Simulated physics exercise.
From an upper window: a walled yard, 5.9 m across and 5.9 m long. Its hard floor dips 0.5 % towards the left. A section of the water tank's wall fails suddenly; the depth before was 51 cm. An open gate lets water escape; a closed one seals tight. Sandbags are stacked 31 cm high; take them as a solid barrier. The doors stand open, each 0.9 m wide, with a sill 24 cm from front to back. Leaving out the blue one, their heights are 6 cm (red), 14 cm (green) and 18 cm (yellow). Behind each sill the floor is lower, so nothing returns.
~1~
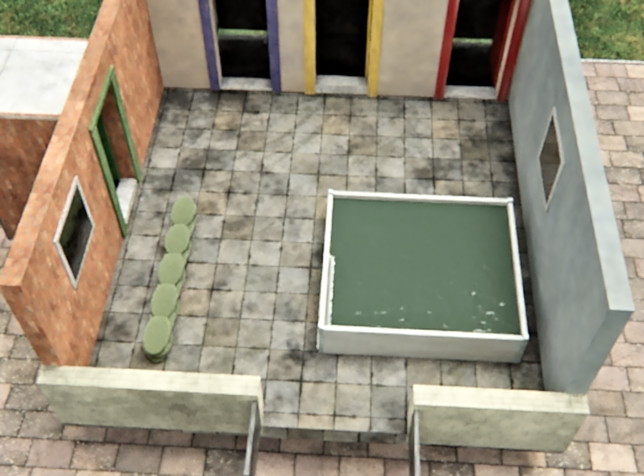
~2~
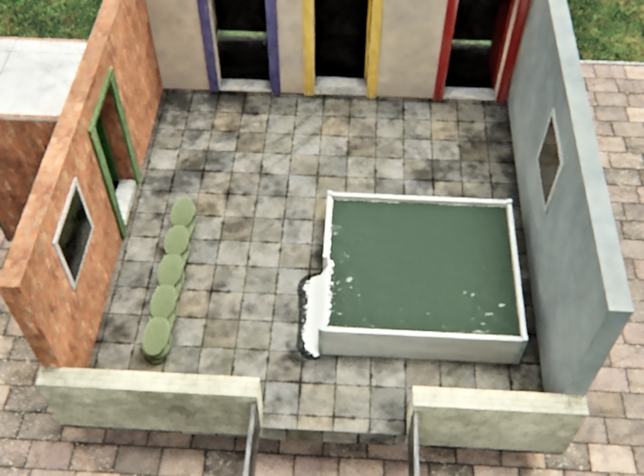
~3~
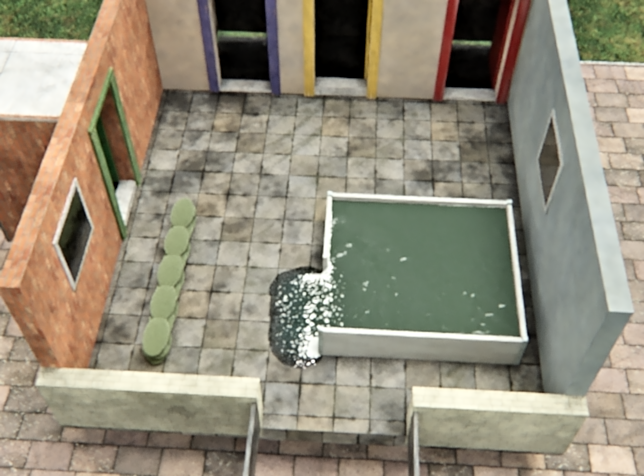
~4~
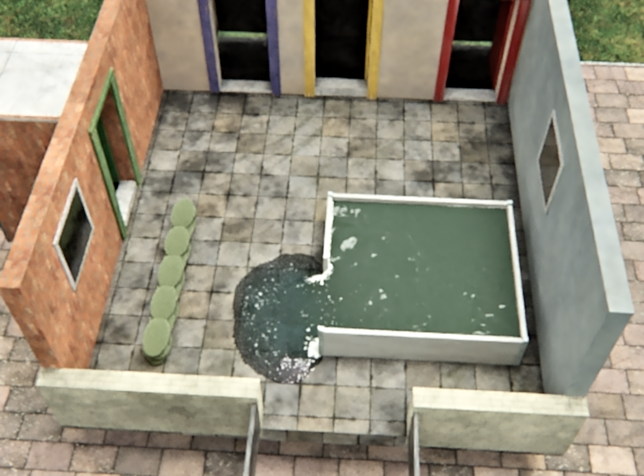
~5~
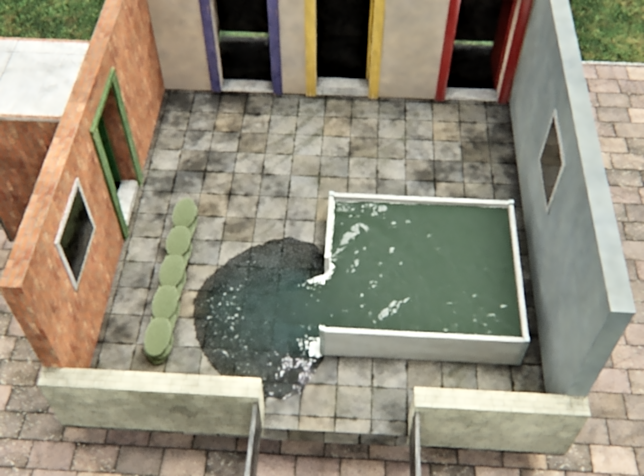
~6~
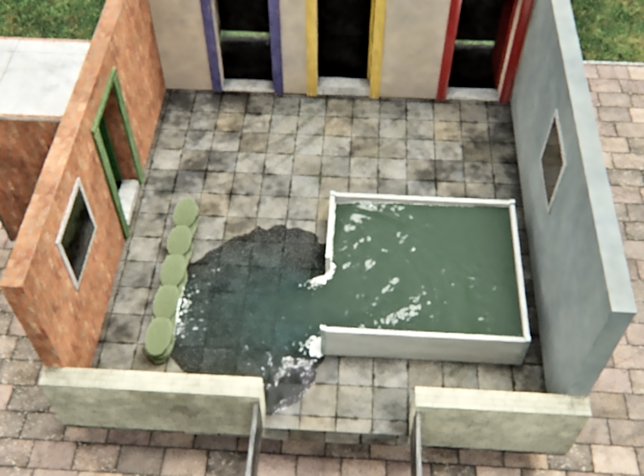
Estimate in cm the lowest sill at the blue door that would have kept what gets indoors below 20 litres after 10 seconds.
At least 12 cm or so.
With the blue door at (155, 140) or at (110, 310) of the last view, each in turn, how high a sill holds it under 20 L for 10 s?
About 9.5 and 6.5 cm.
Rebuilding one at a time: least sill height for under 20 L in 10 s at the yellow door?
Roughly 6.5 cm at yellow.
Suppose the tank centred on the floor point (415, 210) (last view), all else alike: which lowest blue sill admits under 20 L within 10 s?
Then roughly 10.5 cm.
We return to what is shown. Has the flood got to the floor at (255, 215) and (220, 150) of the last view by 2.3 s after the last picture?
In that order: Flooded, flooded.
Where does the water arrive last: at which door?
The red one.
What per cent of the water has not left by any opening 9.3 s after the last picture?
Some 88 per cent remains.
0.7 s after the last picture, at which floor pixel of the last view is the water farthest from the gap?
Near (97, 400).
Then, 0.7 s after the last picture water covers 20 % of the floor, deepest (31 cm) near (315, 337); it has not reached the blue door.
Then, 2.3 s after the last picture water covers 45 % of the floor, deepest (32 cm) near (97, 400); 1 cm at the blue door, 0 litres in over its 6 cm sill.
Then, 9.3 s after the last picture water covers 95 % of the floor, deepest (12 cm) near (516, 213); 11 cm at the blue door, 145 litres in over its 6 cm sill.
At the blue door as built, the water peaked near 15 cm, 4.5 s after the last picture.
With a sill of 10.5 cm, 37 litres would have come in within the 10 s; with 14.5 cm, 4 litres. So under 20 litres takes about 12 cm.
